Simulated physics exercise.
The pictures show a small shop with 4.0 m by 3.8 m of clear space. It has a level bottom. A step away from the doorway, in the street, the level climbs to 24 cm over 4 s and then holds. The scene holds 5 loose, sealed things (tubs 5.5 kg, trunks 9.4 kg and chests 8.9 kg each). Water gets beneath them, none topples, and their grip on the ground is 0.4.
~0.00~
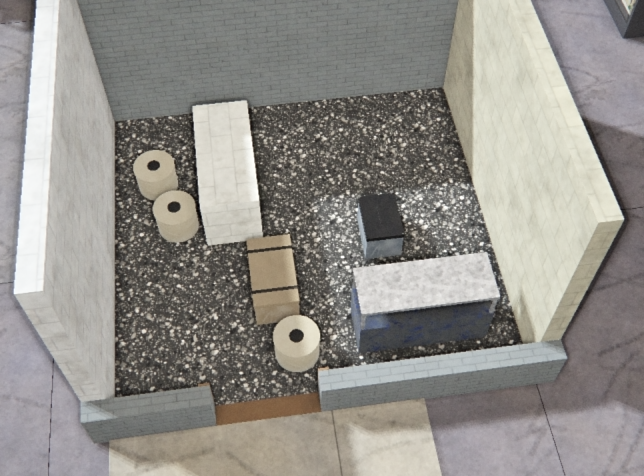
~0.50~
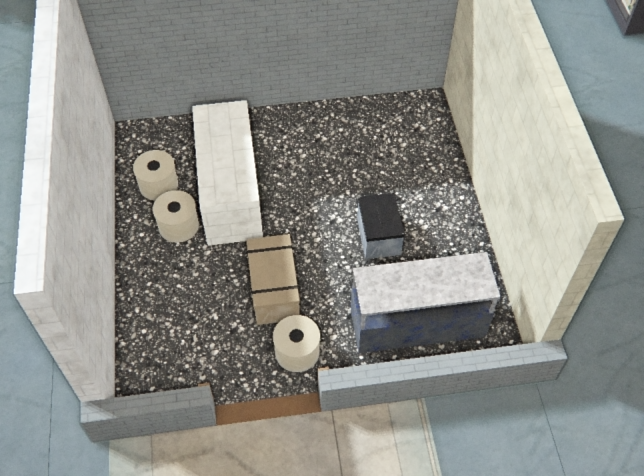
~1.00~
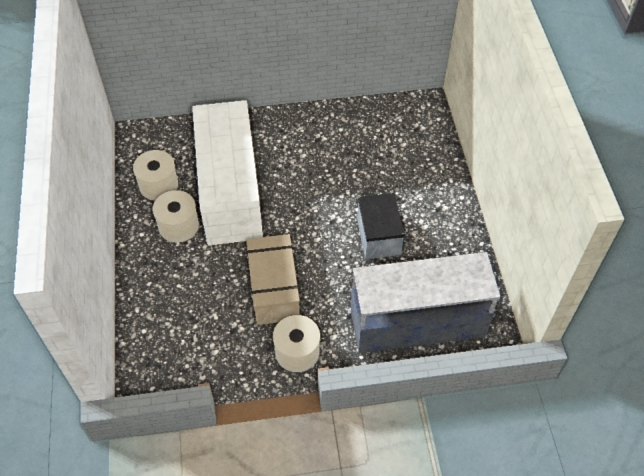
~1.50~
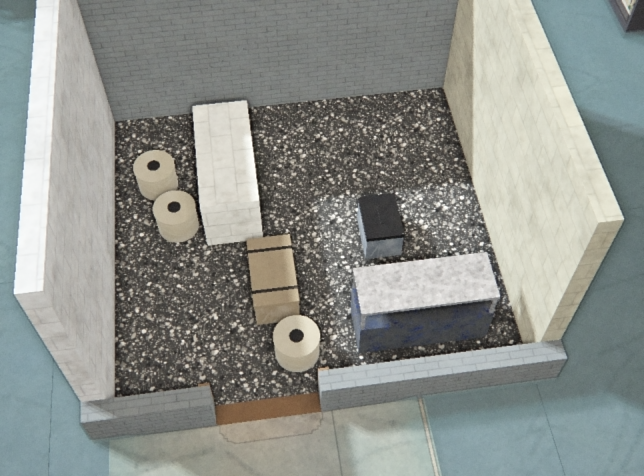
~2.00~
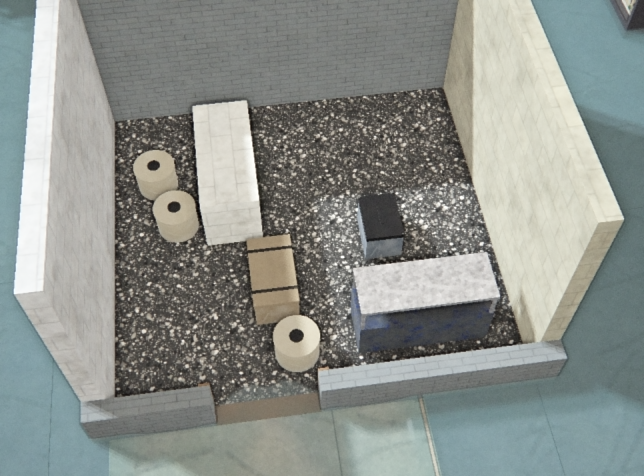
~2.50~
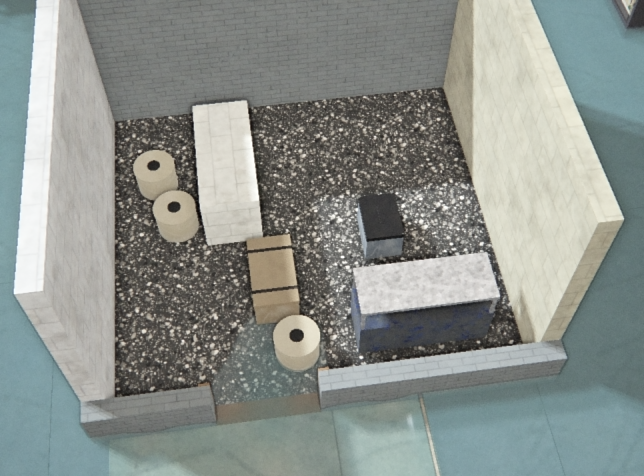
The video shows a small walled shop with pale drums, boxes and blocks on a speckled floor as the paving outside turns bluish with water, which then creeps through the doorway onto the floor while the objects stay still.
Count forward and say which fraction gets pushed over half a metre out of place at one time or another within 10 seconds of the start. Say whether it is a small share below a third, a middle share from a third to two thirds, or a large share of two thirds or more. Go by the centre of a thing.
A large share, two thirds or more.
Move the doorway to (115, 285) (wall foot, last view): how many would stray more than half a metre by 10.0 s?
Result: 4 of them.
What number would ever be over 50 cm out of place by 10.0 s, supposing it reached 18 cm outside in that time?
In that case the number is 5.
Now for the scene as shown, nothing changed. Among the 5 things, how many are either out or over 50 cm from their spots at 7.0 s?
By then 5.
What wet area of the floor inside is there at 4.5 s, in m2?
Somewhere around 6.5 m2, roughly.
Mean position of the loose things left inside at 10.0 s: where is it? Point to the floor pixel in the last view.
I'd put it around (345, 199).
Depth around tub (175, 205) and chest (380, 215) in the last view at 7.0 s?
I'd estimate 6 cm for the first and 2 cm for the second.
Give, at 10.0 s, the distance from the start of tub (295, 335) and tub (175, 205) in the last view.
140 cm and 120 cm respectively.
After 3.5 s 0 of 5 are over 50 cm from their spots; 0 afloat.
After 4.5 s 1 of 5 are over 50 cm from their spots; 1 afloat.
After 7.0 s 5 of 5 are over 50 cm from their spots; 3 afloat.
After 10.0 s 4 of 5 are over 50 cm from their spots, and 5 have been at some point; 5 afloat.
